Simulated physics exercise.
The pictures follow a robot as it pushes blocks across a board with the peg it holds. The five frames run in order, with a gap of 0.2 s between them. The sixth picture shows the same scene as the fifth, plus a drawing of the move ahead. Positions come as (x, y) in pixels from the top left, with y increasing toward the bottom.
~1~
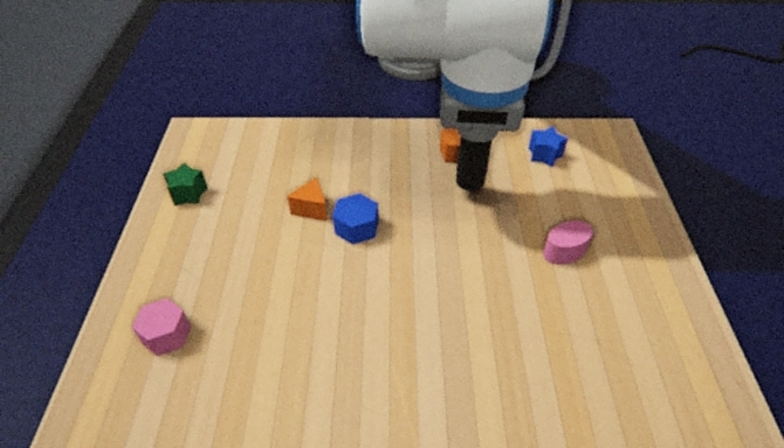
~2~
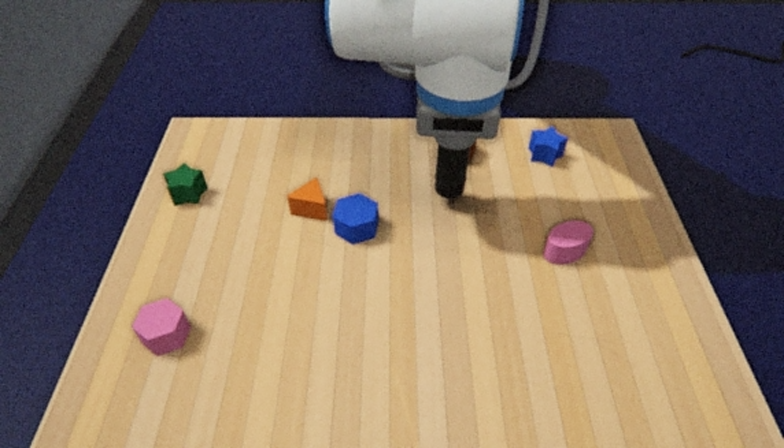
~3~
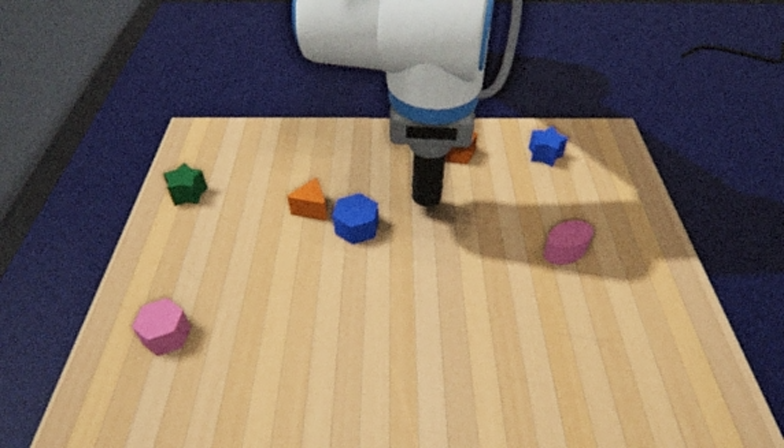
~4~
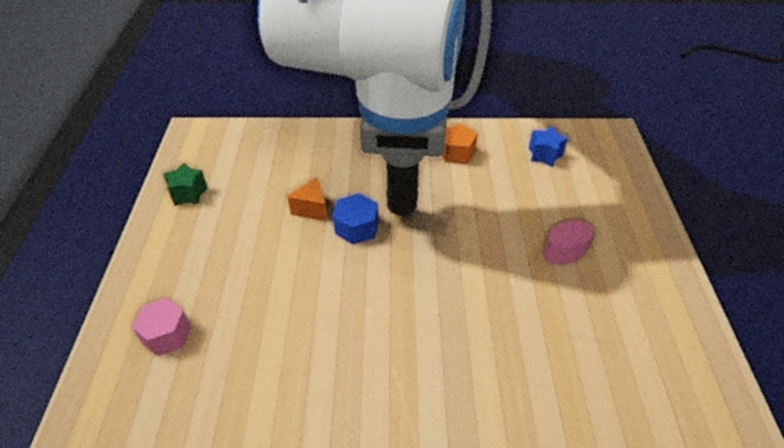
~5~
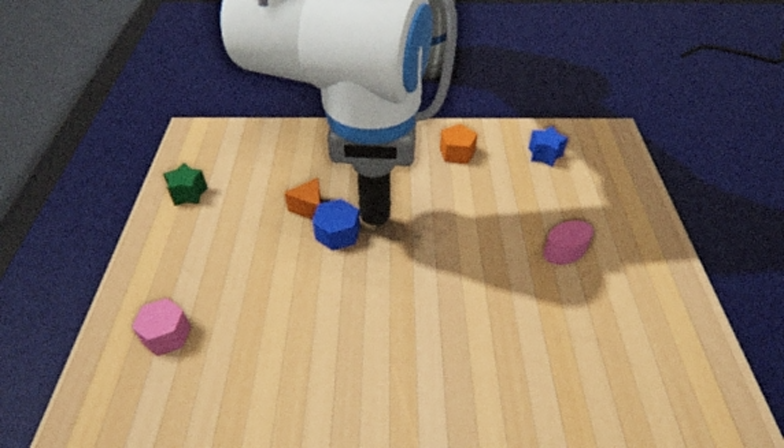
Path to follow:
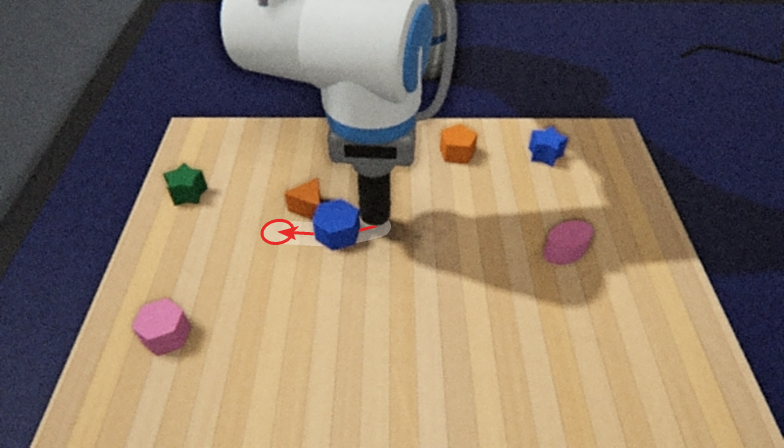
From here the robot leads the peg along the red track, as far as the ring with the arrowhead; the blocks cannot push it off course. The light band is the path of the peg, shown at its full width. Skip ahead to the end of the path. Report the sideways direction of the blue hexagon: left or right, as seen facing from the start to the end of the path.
That's a shift to the left.
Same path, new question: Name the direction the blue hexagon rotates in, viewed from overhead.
Viewed from the top, it goes anticlockwise.
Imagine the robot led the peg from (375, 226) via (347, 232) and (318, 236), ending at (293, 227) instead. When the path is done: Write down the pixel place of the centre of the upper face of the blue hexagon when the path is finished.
Around (263, 231).
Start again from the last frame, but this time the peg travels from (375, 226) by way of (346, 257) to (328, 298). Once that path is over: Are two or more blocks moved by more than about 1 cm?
No, that is not how it ends up.
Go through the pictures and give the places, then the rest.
Tip of the peg at (470, 182), middles of tops, orange triangle at (309, 192), blue hexagon at (356, 209), in the first picture.
Peg at (449, 189), nothing pushed, in the second picture.
Peg at (427, 197), nothing pushed, in the third picture.
Peg at (402, 206), nothing pushed, in the fourth picture.
Peg at (375, 215), orange triangle at (307, 191), blue hexagon at (336, 215), in the fifth picture.
The line goes from (375, 226) by way of (327, 234) to (278, 232).
The first path, step by step. One third of the way, peg at (342, 222); blue hexagon at (302, 224).
Two thirds of the way, peg at (308, 223); orange triangle at (303, 189), turned 20° clockwise; blue hexagon at (272, 232), turned 35° anticlockwise.
At the end, peg at (275, 221); orange triangle at (301, 188), turned 30° clockwise; blue hexagon at (249, 238), turned 80° anticlockwise.
